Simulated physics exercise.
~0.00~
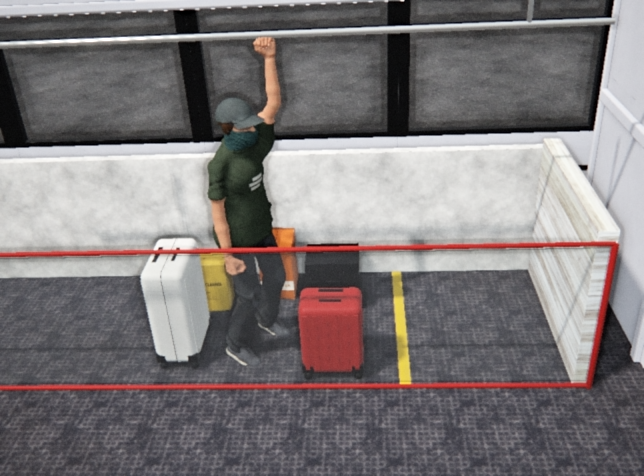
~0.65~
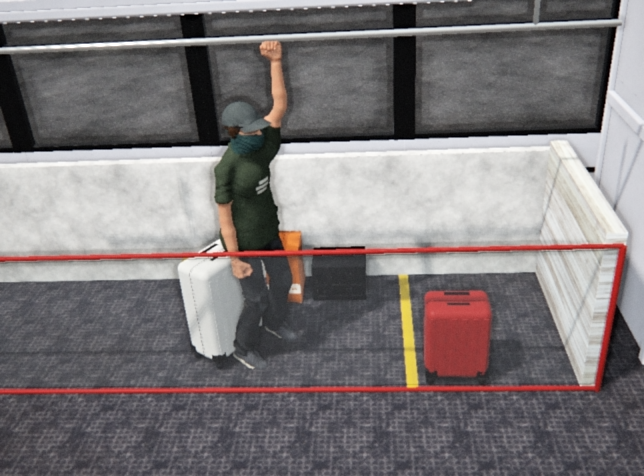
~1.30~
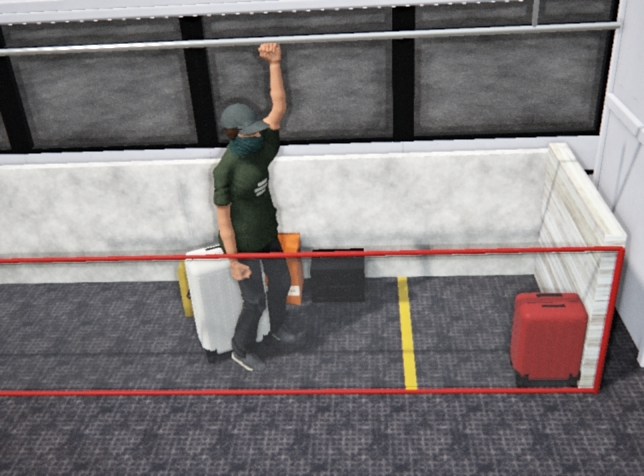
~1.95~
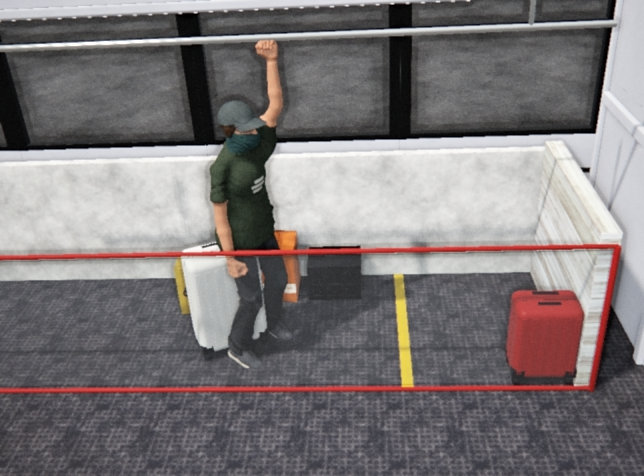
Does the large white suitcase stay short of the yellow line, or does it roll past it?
It stays short of the yellow line. The white suitcase shifts only a little to the right and ends upright beside the person's legs, well to the left of the line.
At first, a person in a cap and dark green shirt stands with one arm raised to an overhead rail, between a large white suitcase and a small red one, with a yellow box, an orange bag and a black crate behind. The red case rolls right and crosses the yellow line on the floor, while the white case shifts a little way right, up against the person's legs. The red case then rolls on toward the pale end wall, and the white one barely moves. Finally both cases stand upright and still, the red one beyond the line near the wall and everything else short of it.
